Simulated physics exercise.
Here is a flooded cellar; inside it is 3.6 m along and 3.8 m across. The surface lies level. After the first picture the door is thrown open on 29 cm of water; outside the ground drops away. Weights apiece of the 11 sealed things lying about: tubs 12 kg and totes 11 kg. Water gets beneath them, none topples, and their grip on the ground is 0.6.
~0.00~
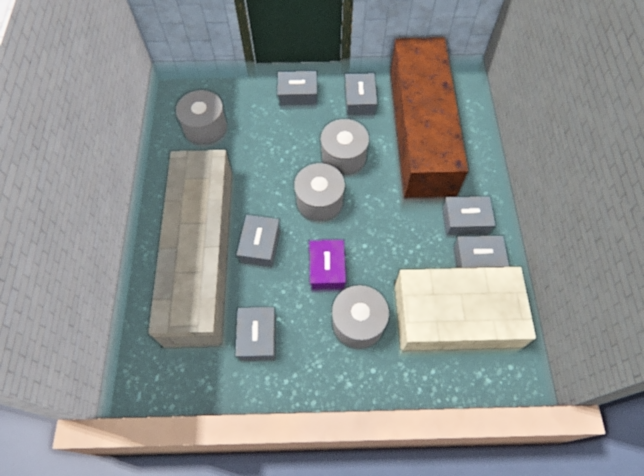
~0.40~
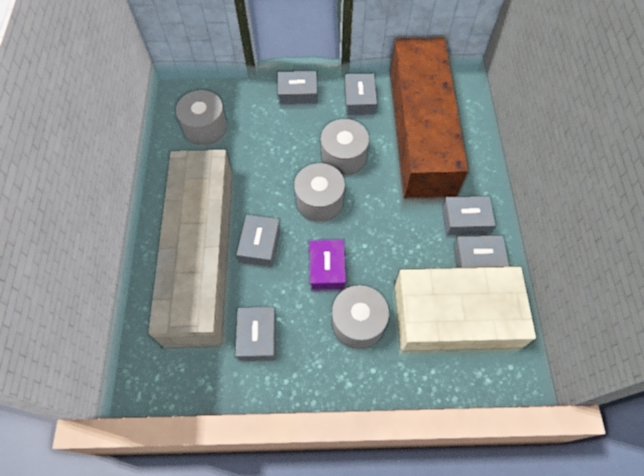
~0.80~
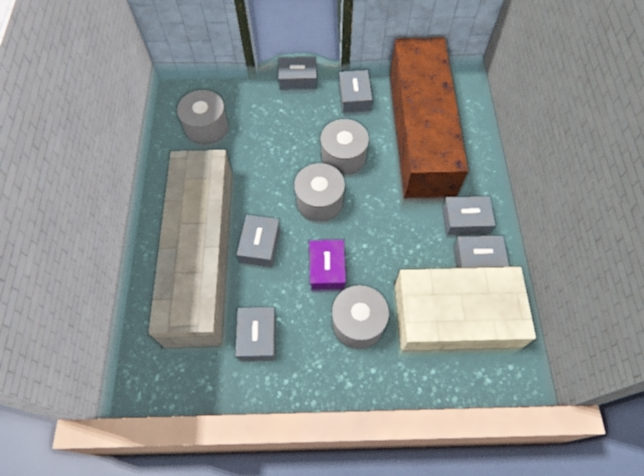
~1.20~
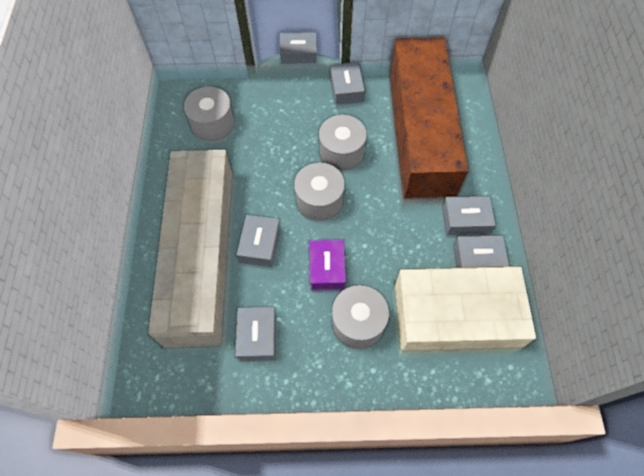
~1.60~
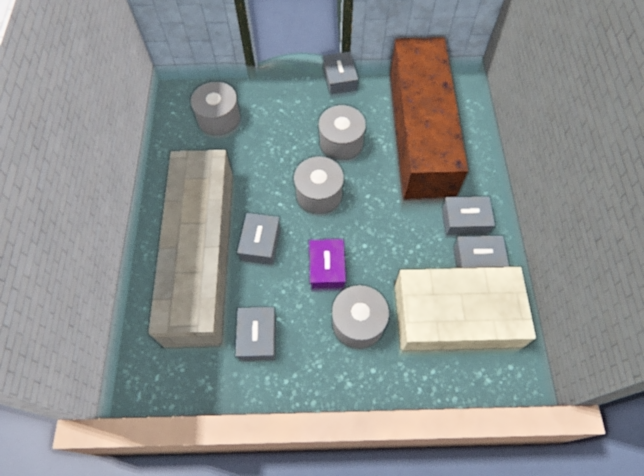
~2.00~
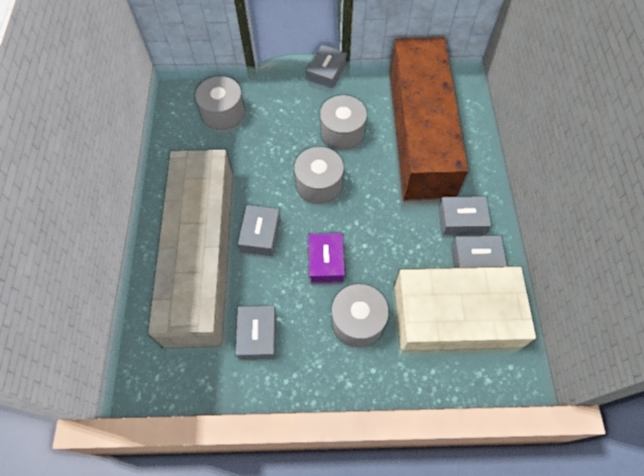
The video shows a flooded cellar whose dark door opens at the back; a grey tote near the doorway drifts out through it, another slides and turns toward the opening, and nearby round tubs and a purple tote shift slightly.
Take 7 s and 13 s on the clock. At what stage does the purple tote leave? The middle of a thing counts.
It leaves between the two times.
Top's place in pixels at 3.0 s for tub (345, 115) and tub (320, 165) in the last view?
Near (333, 90) and (312, 140).
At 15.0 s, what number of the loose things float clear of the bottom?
At that moment 3.
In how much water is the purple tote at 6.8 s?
Roughly 19 cm.
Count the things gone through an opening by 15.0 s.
8 of them.
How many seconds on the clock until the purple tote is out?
Near 10.5 s.
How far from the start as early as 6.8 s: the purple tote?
About 120 cm.
After 3.0 s the purple tote is near (320, 228), 0.3 m from its start, afloat; 2 of 11 are out; 9 afloat.
After 6.8 s the purple tote is near (312, 160), 1.1 m from its start, afloat; 5 of 11 are out; 6 afloat.
After 11.0 s the purple tote has gone out (at 10.4 s); 7 of 11 are out; 4 afloat.
After 15.0 s the purple tote has gone out (at 10.4 s); 8 of 11 are out; 3 afloat.
